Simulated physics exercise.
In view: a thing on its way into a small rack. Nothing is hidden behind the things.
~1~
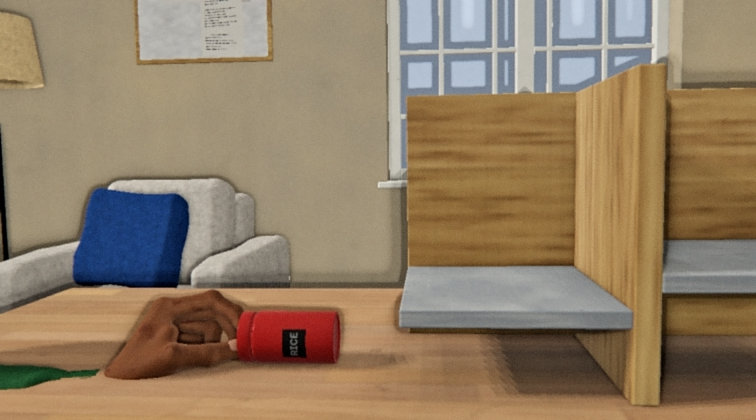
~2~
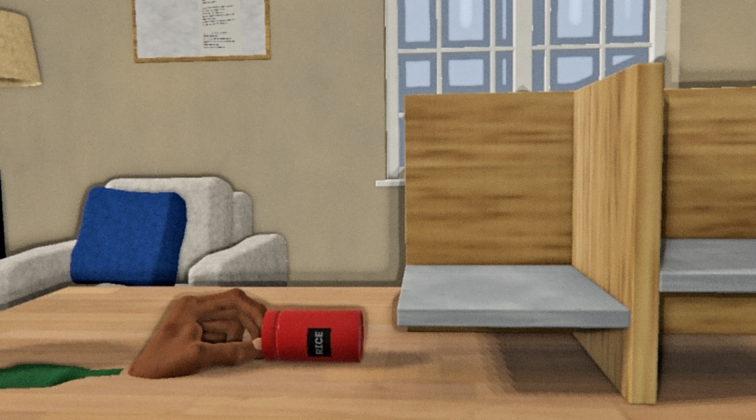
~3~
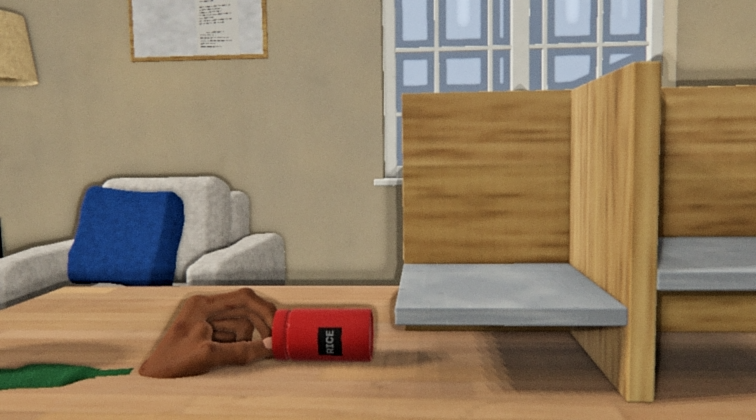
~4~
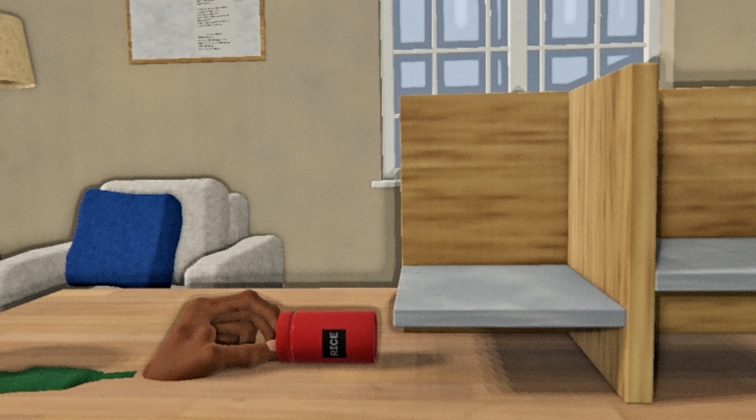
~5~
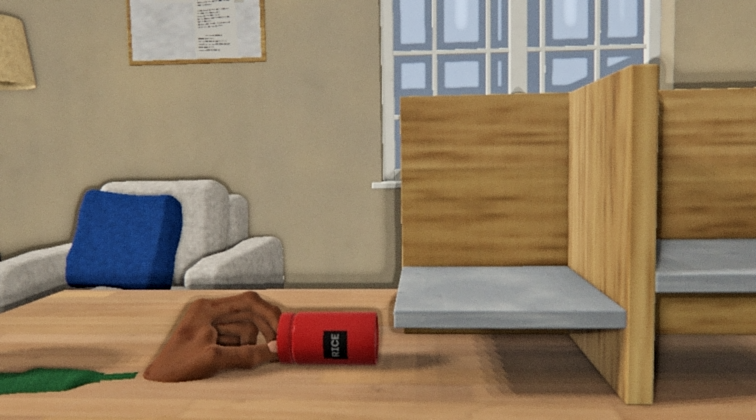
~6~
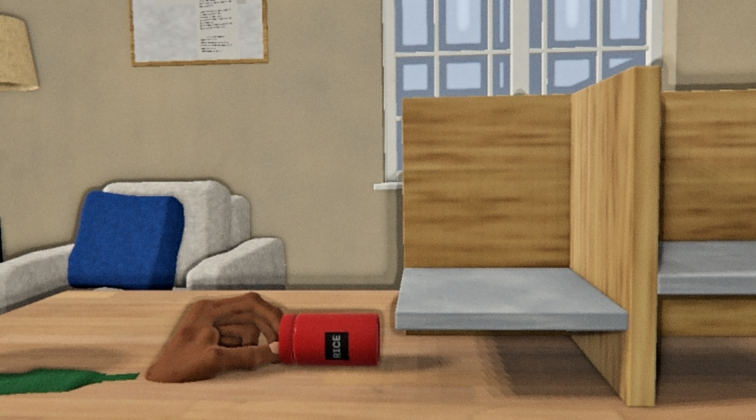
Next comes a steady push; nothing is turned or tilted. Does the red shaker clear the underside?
Outcome: The red shaker slides in.
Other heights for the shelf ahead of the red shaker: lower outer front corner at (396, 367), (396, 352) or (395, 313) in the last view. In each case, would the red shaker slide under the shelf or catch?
In turn it stops at the shelf; is too tall; clears the shelf.
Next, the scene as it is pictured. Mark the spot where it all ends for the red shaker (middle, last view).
Roughly at (455, 341).
Then, 0.32 s on from there, red shaker sliding up to the opening near (365, 340).
Then, 0.50 s on from there, red shaker part of the way in near (407, 340).
Then, 0.62 s on from there, red shaker part of the way in near (434, 340).
In the end, the red shaker clears the shelf, near (455, 340).
